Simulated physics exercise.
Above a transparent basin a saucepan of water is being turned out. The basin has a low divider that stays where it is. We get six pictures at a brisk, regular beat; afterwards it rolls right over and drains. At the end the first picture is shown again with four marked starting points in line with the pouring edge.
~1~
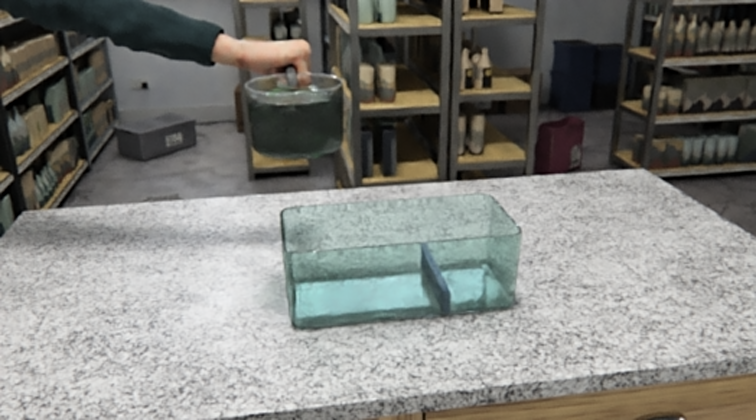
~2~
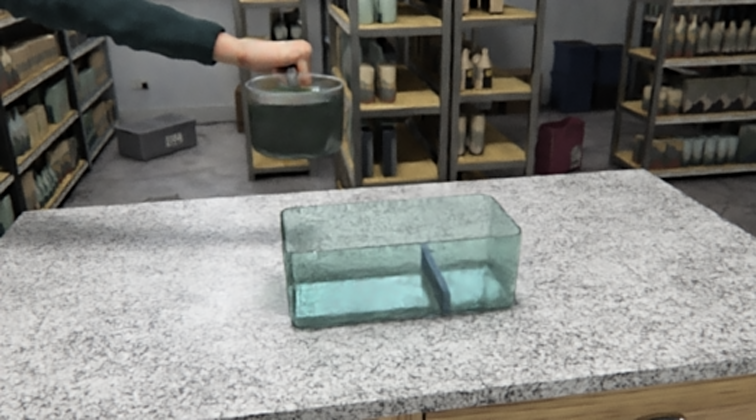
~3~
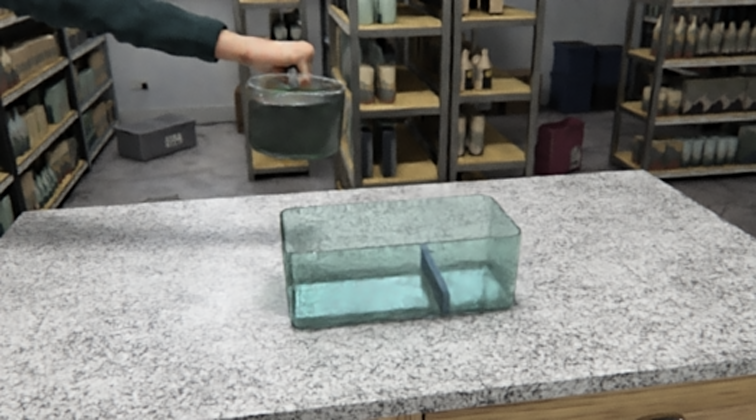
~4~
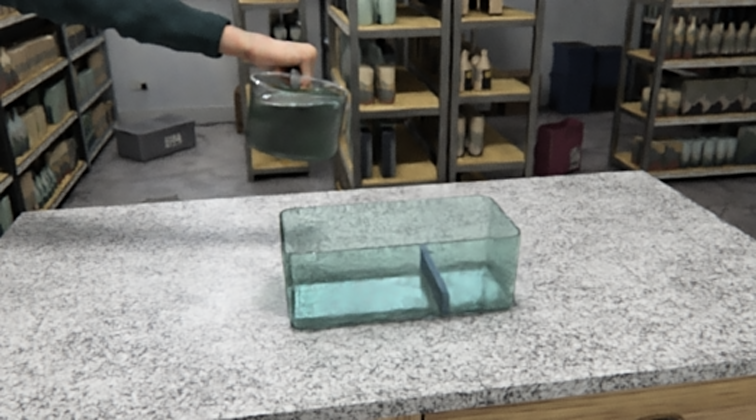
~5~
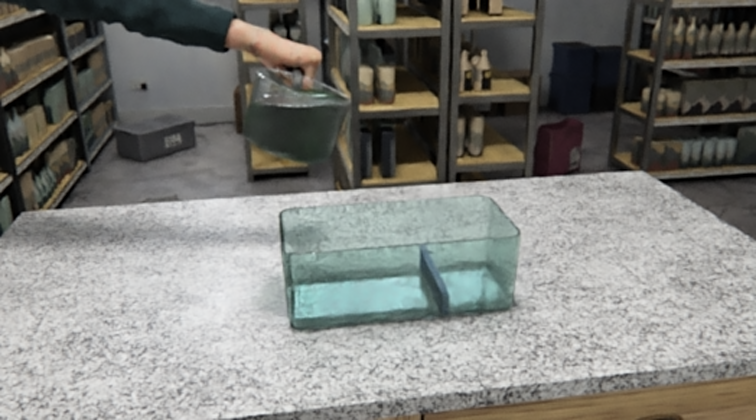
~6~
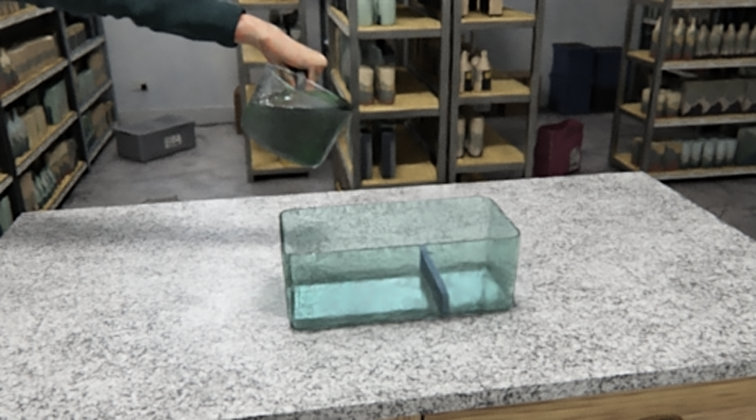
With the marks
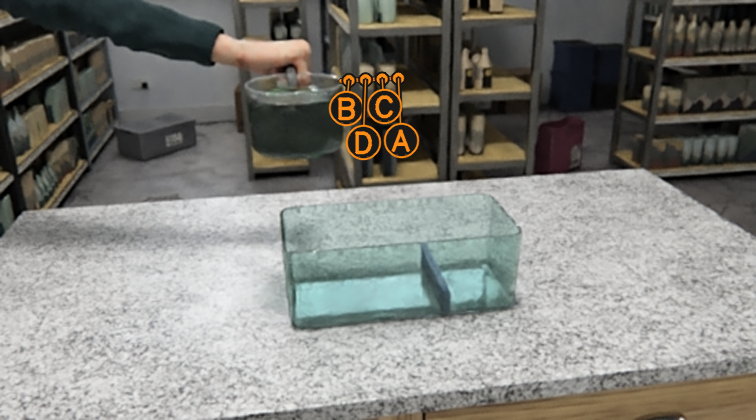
A hand in a dark green sleeve, reaching in from the upper left, holds a clear, greenish pan of water above a transparent teal basin with a low dark blue divider right of its middle. The basin sits on a speckled grey counter, seen from slightly above, before shelves of bottles and jars. The pan hangs upright, then tilts gradually rightward until water reaches its lip, while the camera stays still.
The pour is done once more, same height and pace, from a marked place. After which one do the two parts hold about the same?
C works best here.
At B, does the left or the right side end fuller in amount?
More ends on the left.
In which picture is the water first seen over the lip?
In picture 6.
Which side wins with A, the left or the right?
More ends on the right.
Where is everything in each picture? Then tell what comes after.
The first frame shows upright, lip at (340, 80); basin from (290, 325) to (513, 304); top of the wall at (435, 267); nothing has left yet.
The second frame shows upright, lip at (341, 82); nothing has left yet.
The third frame shows tipped about 5°, lip at (343, 85); nothing has left yet.
The fourth frame shows tipped about 12°, lip at (345, 91); nothing has left yet.
The fifth frame shows tipped about 20°, lip at (348, 99); nothing has left yet.
The sixth frame shows tipped about 30°, lip at (350, 109); water is over the lip, down to (350, 109).
In orange, A at (398, 78); B at (348, 80); C at (382, 78); D at (365, 79).
If A is chosen, about 29 % ends left of the wall and 70 % right of it.
If B is chosen, about 91 % ends left of the wall and 7 % right of it.
If C is chosen, about 47 % ends left of the wall and 52 % right of it.
If D is chosen, about 72 % ends left of the wall and 25 % right of it; 3 % is lost outside.
